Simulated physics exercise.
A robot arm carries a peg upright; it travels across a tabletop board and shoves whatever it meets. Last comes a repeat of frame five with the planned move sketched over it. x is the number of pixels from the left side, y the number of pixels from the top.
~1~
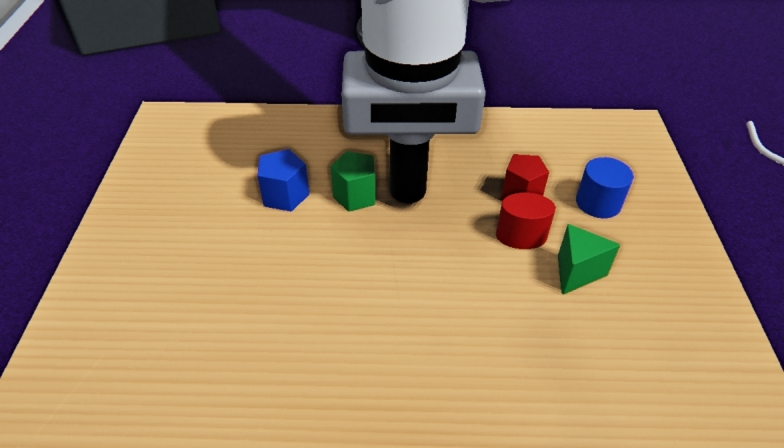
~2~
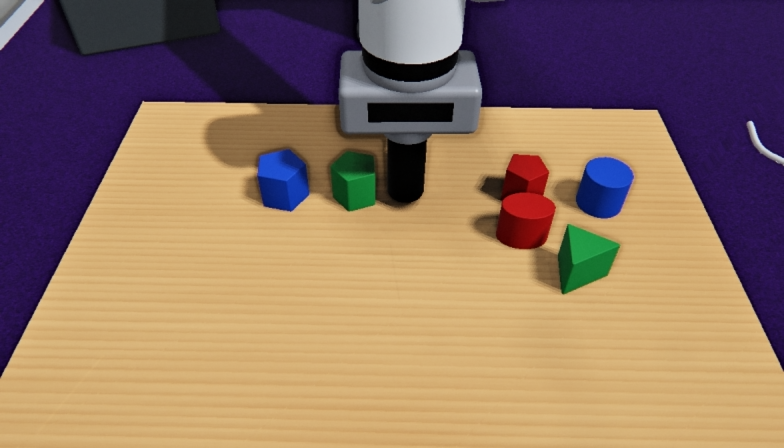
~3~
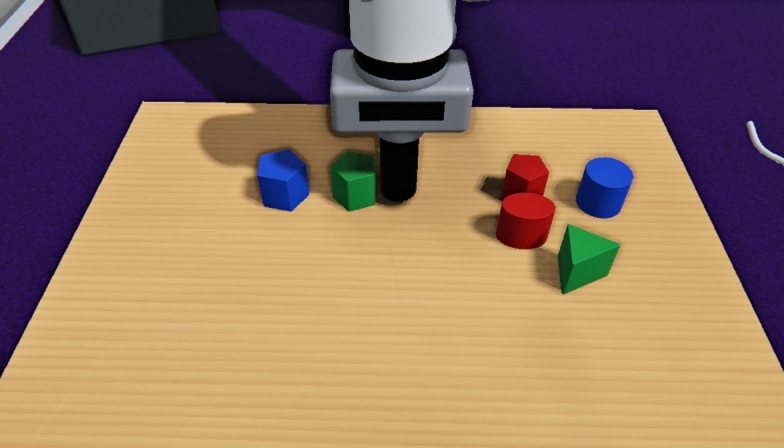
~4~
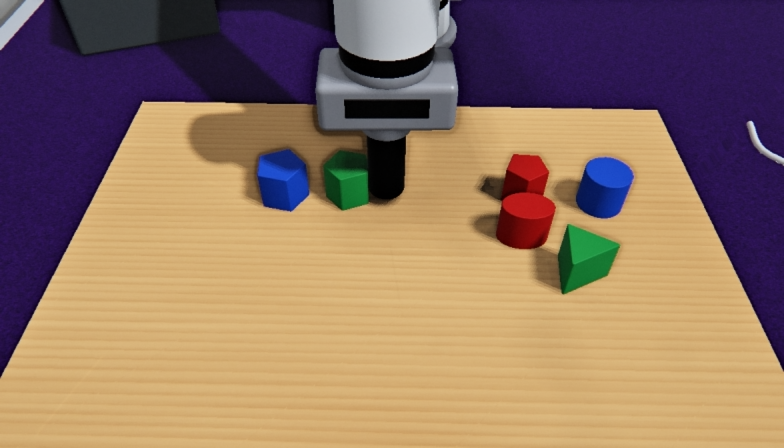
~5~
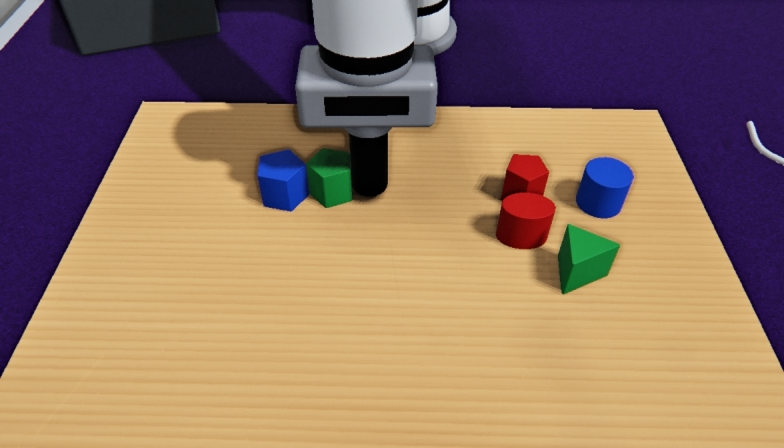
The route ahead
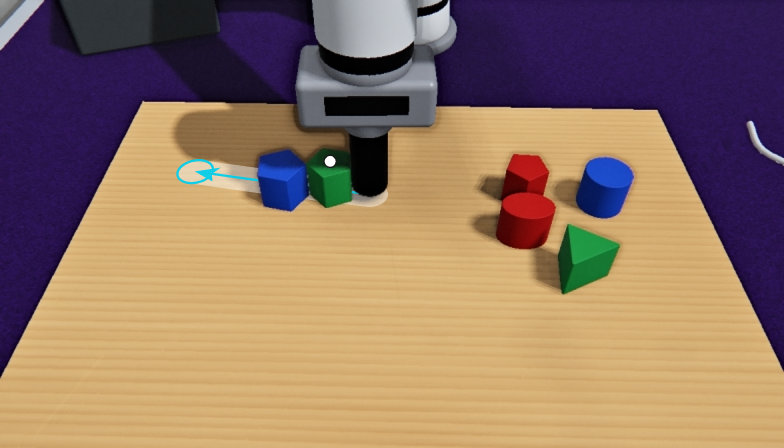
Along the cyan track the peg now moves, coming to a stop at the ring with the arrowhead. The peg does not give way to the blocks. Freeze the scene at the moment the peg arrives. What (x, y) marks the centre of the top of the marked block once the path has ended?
For the centre of its top, I'd go with (144, 152).
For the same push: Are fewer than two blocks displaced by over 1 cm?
The answer is no.
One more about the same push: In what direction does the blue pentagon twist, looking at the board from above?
Rotation: Counter-clockwise.
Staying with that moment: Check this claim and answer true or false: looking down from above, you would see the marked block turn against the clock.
That is true.
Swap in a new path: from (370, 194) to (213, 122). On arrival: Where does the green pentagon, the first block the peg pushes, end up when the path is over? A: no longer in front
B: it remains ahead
A
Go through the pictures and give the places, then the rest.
In the first frame, lower end of the peg at (408, 192), tops of blocks, blue pentagon at (280, 164), green pentagon at (354, 165).
In the second frame, peg at (405, 192), blocks as before.
In the third frame, peg at (398, 191), blocks as before.
In the fourth frame, peg at (386, 189), green pentagon at (347, 164).
In the fifth frame, peg at (370, 186), blue pentagon at (280, 164), green pentagon at (330, 161).
The drawn path runs in a line from (370, 194) to (195, 171); the dot is on the green pentagon.
On the path given first. One third of the way, peg at (309, 179); blue pentagon at (231, 164), turned 60° anticlockwise; green pentagon at (269, 151), turned 15° clockwise.
Two thirds of the way, peg at (250, 171); blue pentagon at (177, 174), turned 90° anticlockwise; green pentagon at (205, 150), turned 15° anticlockwise.
At the end, peg at (193, 163); blue pentagon at (159, 180), turned 115° anticlockwise; green pentagon at (144, 152), turned 55° anticlockwise.
